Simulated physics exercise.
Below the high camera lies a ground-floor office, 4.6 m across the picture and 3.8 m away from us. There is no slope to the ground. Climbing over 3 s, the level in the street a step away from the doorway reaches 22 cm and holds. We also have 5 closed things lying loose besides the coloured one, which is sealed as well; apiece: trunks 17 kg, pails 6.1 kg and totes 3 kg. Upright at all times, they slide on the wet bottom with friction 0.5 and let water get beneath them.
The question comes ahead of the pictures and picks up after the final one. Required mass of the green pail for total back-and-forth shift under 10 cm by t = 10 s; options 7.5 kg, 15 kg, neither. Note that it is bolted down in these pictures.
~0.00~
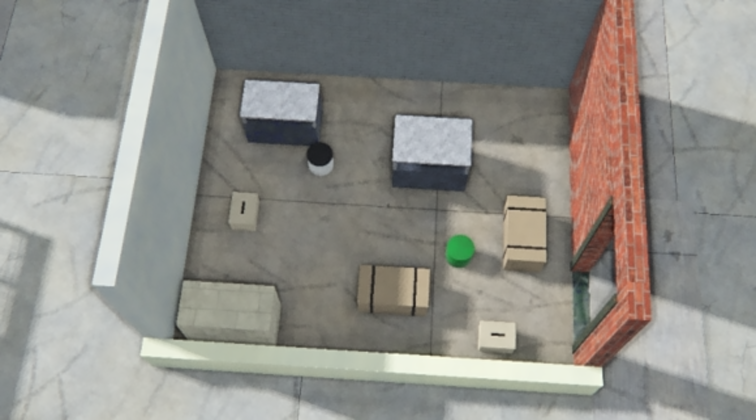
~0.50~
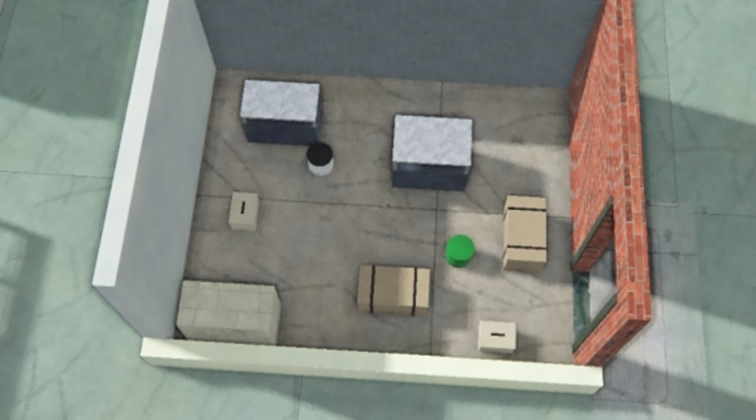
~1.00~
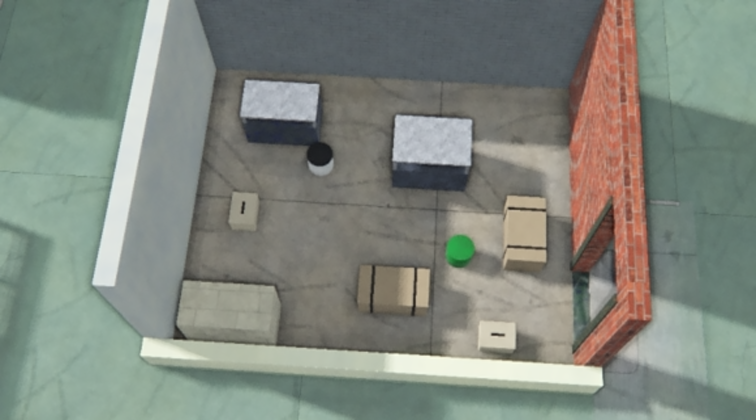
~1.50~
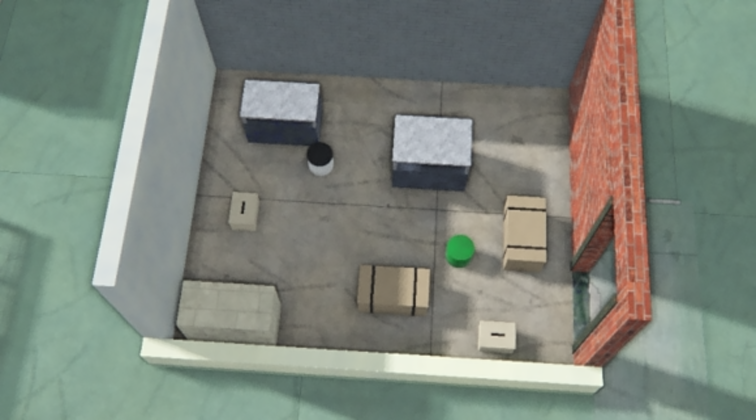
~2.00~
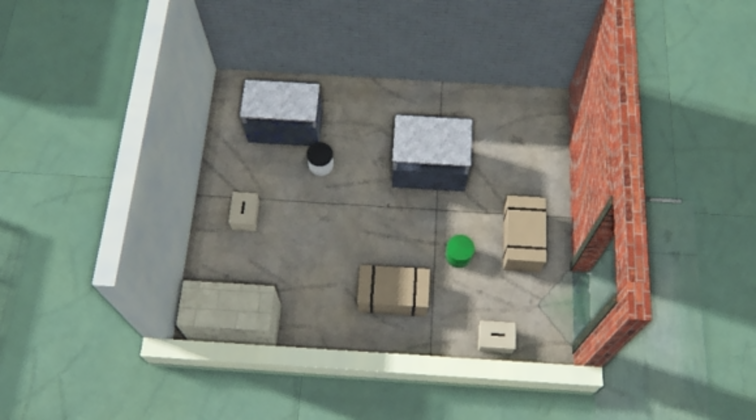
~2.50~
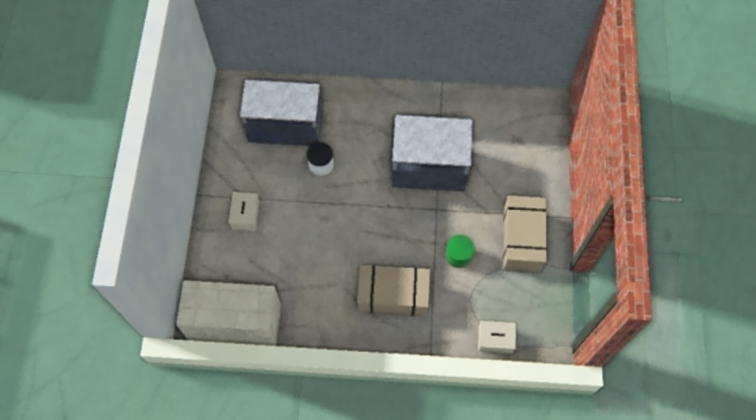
Required: 15 kg.
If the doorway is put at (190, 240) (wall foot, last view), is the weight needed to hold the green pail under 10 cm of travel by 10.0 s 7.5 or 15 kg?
I'd say you need the heavier one.
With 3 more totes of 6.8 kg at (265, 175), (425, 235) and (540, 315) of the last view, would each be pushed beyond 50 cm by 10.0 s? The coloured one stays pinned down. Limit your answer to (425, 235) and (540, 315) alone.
Respectively, not exceeded and exceeded.
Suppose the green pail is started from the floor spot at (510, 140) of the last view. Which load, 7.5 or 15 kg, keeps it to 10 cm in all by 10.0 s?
Outcome - success with both.
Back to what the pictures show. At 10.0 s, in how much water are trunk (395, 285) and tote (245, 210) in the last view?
First roughly 9 cm, second roughly 11 cm.
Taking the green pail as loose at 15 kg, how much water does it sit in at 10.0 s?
7 cm, roughly.
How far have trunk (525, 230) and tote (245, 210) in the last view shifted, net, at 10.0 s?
In turn: 60 cm, 200 cm.
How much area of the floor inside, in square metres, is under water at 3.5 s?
Near 3.5 m2 in all.
After 3.5 s the green pail would be 0 cm from its start with 7.5 kg and 0 cm from its start with 15 kg; 3 cm of water round it then.
After 4.5 s the green pail would be 20 cm from its start with 7.5 kg and 0 cm from its start with 15 kg; 7 cm of water round it then.
After 7.0 s the green pail would be 70 cm from its start with 7.5 kg and 0 cm from its start with 15 kg; 6 cm of water round it then.
After 10.0 s the green pail would be 115 cm from its start with 7.5 kg and 0 cm from its start with 15 kg; 7 cm of water round it then.
